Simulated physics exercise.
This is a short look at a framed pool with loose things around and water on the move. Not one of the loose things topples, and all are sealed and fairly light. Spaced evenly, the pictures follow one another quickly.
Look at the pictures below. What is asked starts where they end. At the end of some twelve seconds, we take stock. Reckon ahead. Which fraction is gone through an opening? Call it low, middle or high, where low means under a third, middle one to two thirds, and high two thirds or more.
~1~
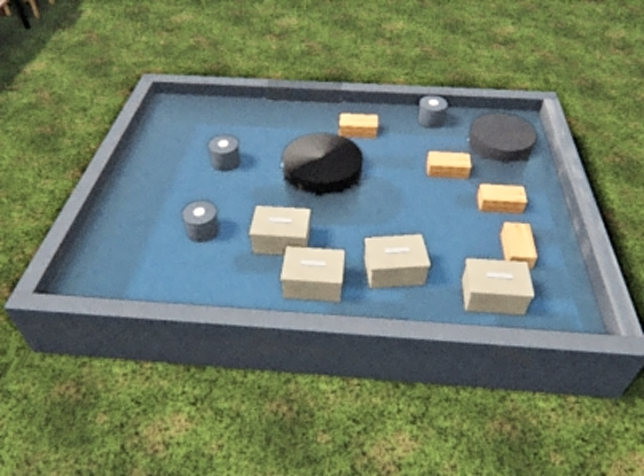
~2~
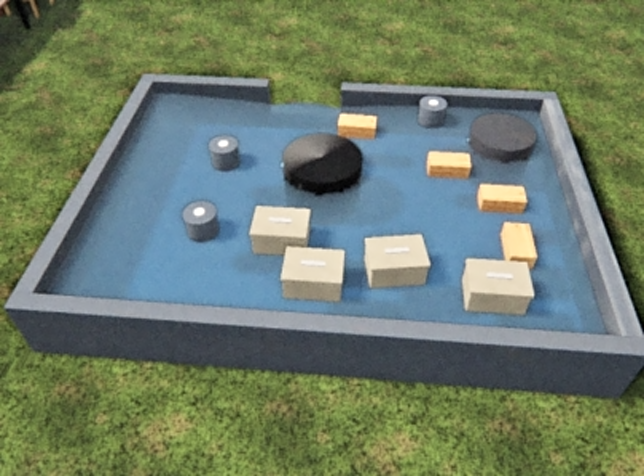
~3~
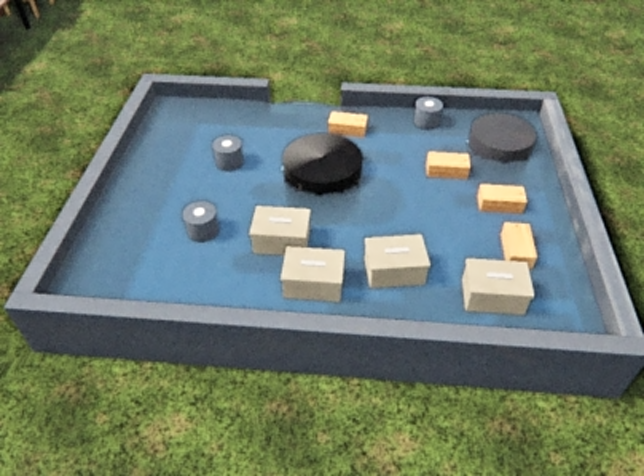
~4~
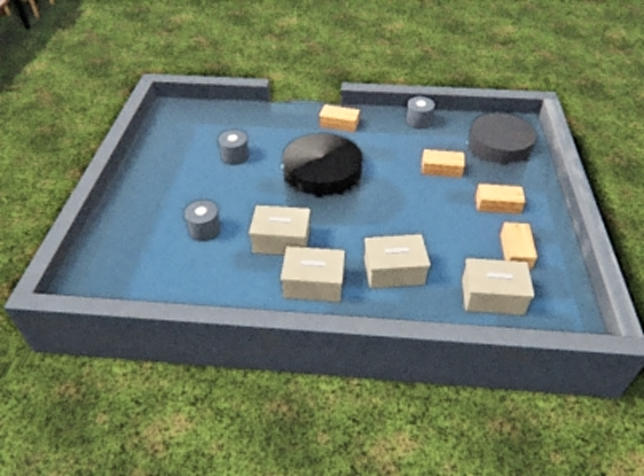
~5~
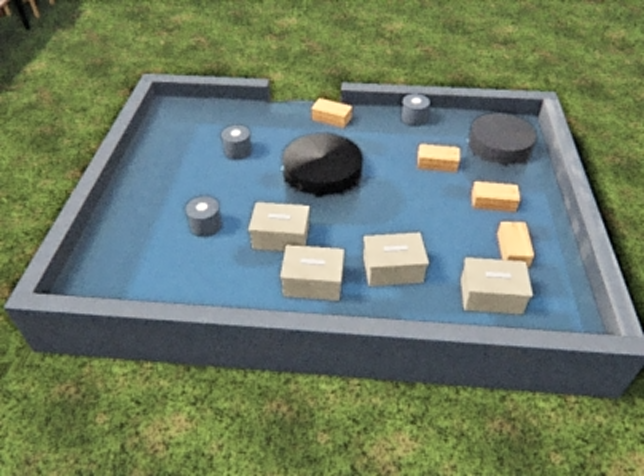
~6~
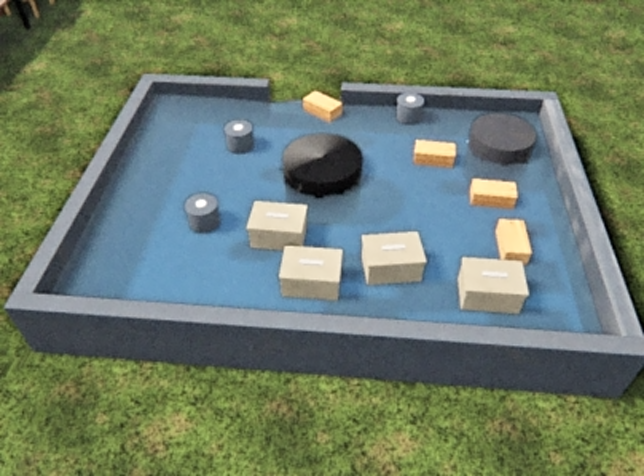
Middle.
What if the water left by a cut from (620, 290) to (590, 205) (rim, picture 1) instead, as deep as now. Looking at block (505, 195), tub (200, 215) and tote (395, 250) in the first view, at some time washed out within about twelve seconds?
In order: Escapes, remains, escapes.
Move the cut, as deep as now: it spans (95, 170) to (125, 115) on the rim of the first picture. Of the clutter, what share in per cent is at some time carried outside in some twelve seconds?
It works out at some 30 per cent of the things.
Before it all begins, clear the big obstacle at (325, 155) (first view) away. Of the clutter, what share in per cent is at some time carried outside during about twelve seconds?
Around 30 in a hundred.
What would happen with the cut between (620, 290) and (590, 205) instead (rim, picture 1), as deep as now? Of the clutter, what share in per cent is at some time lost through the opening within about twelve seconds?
I'd put it near 50 percent.
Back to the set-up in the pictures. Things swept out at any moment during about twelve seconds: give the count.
I make it 4.
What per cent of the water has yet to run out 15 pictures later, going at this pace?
Close to 74 percent of it stays.
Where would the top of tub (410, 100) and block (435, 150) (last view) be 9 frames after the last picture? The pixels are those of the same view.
They'd be somewhere near (334, 96) and (409, 126).
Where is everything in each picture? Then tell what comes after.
A block at (359, 120), afloat; a tub at (223, 144), afloat; 0 of 11 have shifted, in the first frame.
A block at (358, 121), afloat; a tub at (223, 144) floats; 0 of 11 have shifted, in the second frame.
A block at (348, 119), afloat, close to its start; a tub at (227, 144), afloat, close to its start; 1 of 11 have shifted, in the third frame.
A block at (340, 113), afloat, close to its start; a tub at (233, 139), afloat, close to its start; 4 of 11 have shifted, in the fourth frame.
A block at (332, 108), afloat, a stride from its start; a tub at (236, 134), afloat, close to its start; 6 of 11 have shifted, in the fifth frame.
A block at (323, 101) floats, a stride from its start; a tub at (238, 128) floats, close to its start; 8 of 11 have shifted, in the sixth frame.
A moment on, 1 of 11 are out; 10 afloat.
Next, 1 of 11 are out; 10 afloat.
Later, 3 of 11 are out; 8 afloat.
In the end, 4 of 11 are out; 7 afloat.
